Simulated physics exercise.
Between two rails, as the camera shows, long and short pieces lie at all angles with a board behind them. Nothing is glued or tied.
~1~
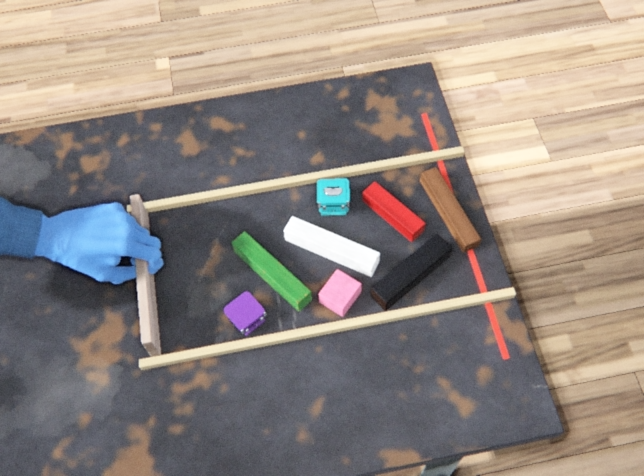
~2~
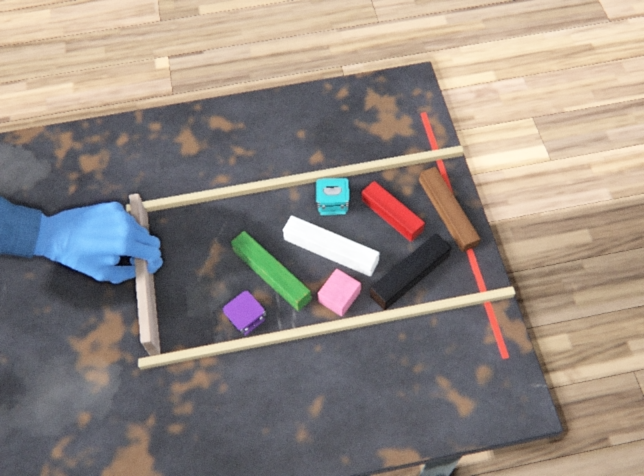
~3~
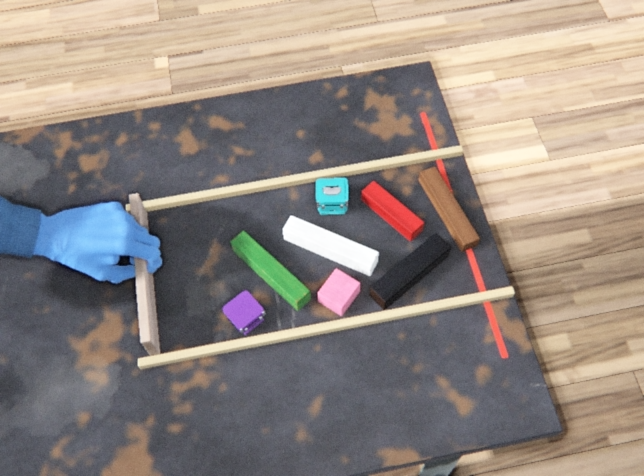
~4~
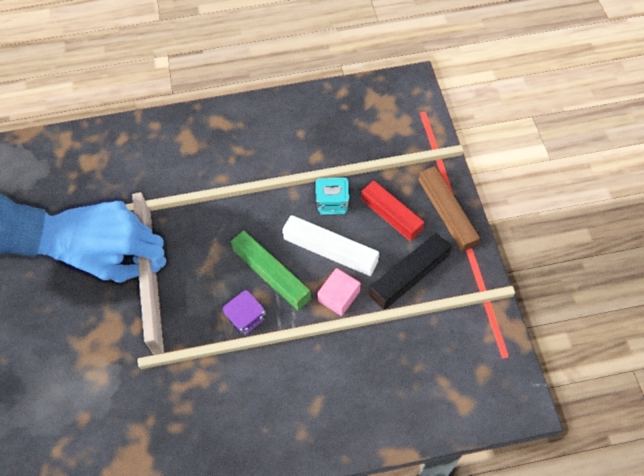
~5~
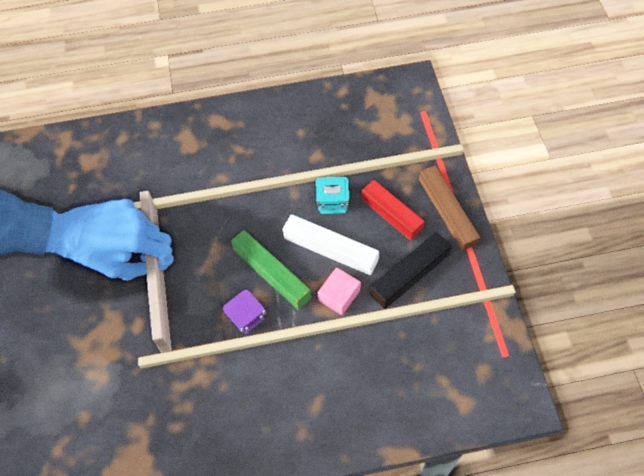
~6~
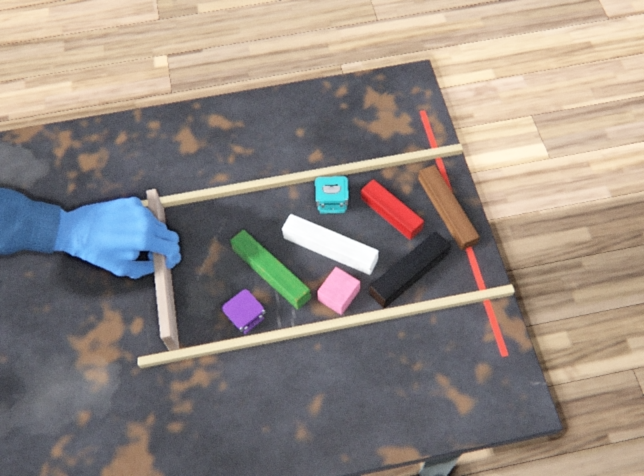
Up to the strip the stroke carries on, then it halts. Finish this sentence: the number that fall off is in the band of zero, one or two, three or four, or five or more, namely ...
Namely five or more.
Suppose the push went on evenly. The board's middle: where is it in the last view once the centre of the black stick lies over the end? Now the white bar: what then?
For the black stick at (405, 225), for the white bar at (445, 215).
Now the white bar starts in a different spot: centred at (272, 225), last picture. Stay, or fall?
So it does not drop, then.
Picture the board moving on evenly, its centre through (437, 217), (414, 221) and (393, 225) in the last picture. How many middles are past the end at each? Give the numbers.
Past the end: 4, 2 and 0.
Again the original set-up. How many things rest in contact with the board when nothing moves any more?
2 of them.
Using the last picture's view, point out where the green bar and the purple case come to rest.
For the green bar it's (489, 225), and for the purple case it's (495, 273).
Soon after, none off yet; brown stick at rest near (448, 207); black stick at rest near (410, 270); red stick at rest near (392, 209).
Then, none off yet; brown stick at rest near (450, 206); black stick moved a little near (431, 267); red stick moving near (401, 207).
Further on, none off yet; brown stick tipped a little near (491, 187); black stick moved about its own width near (510, 260); red stick moved about its own width near (473, 195).
At rest, the number that fall off is five or more; fallen, pink block, white bar, turquoise case, red stick, black stick and brown stick.
